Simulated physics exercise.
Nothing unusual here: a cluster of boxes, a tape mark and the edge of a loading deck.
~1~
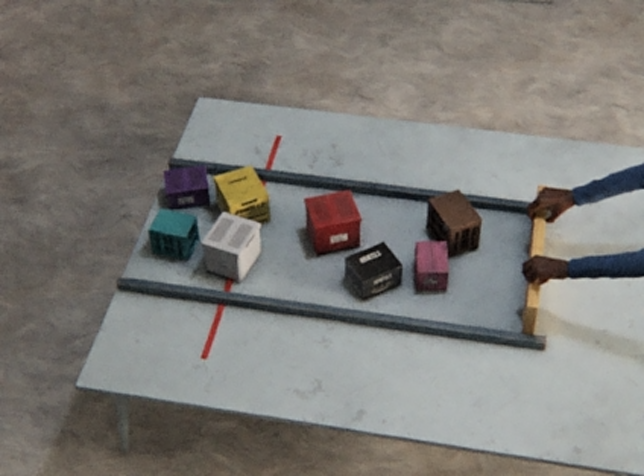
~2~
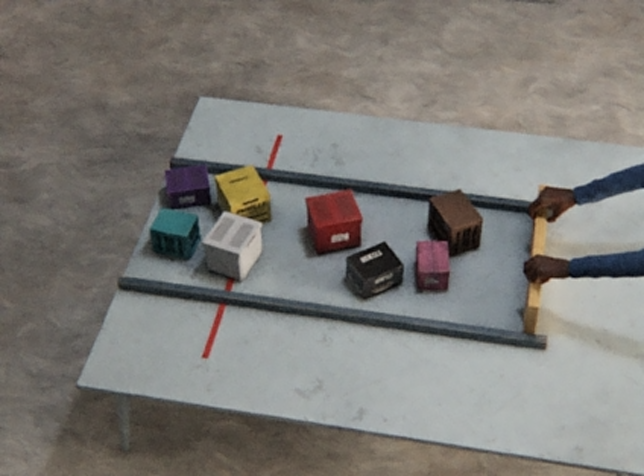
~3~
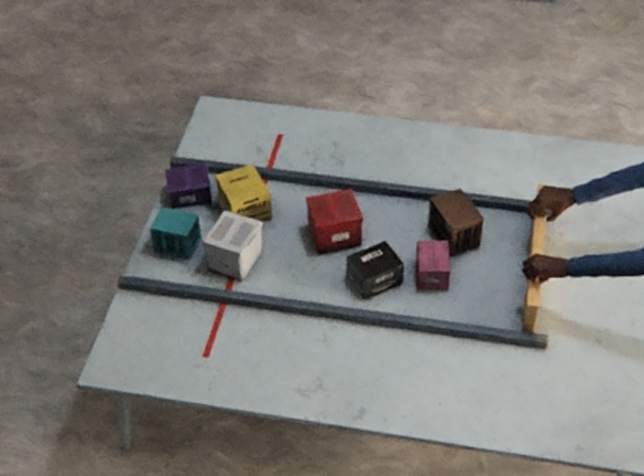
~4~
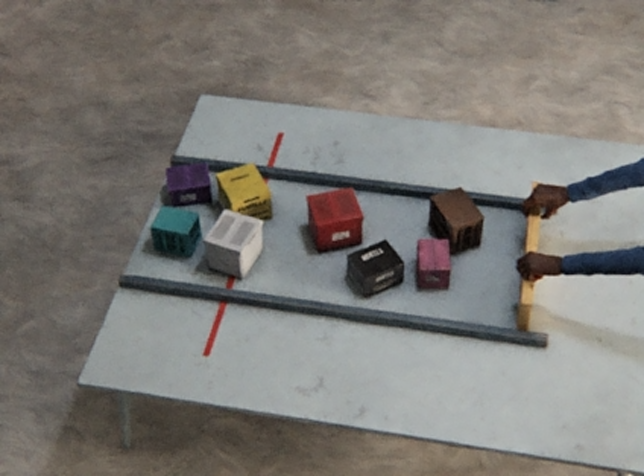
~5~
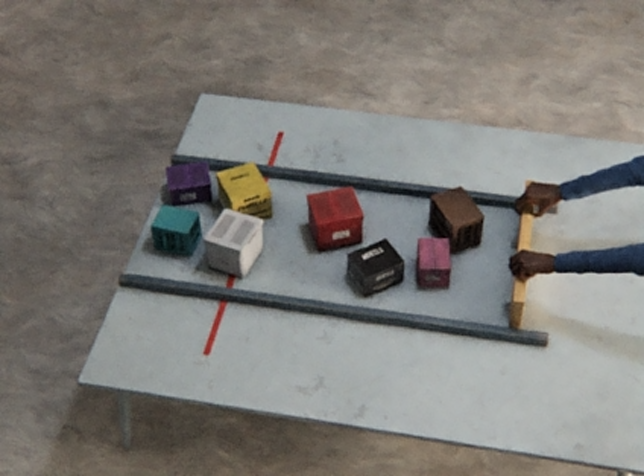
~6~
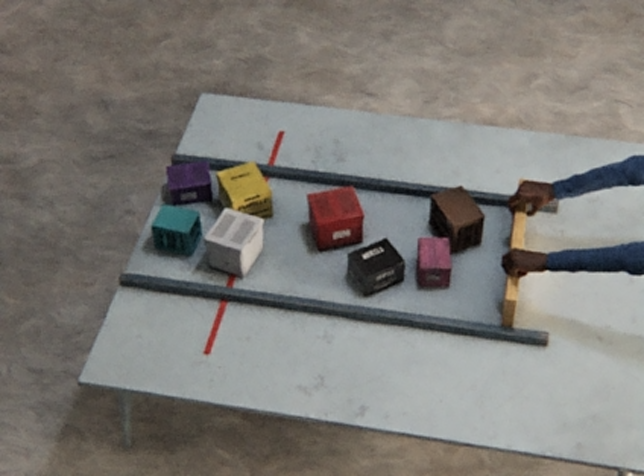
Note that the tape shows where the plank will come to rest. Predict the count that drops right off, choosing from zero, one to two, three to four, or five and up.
The count is one to two.
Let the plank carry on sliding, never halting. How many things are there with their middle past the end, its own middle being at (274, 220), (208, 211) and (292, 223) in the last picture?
The numbers are 0, 3 and 0.
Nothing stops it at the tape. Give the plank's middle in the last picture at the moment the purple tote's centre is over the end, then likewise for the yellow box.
Roughly at (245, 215) and roughly at (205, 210).
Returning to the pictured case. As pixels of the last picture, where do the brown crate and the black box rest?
Near (242, 184) and (184, 258).
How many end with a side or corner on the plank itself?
It's 2.
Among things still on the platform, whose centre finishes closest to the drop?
Nearest at the end: The purple tote.
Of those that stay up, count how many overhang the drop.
Tally: 2.
Soon after, none off yet; purple tote at rest near (190, 184); turquoise crate at rest near (177, 230); yellow box at rest near (245, 195).
At rest, the number that fall off is one or two; fallen, turquoise crate.
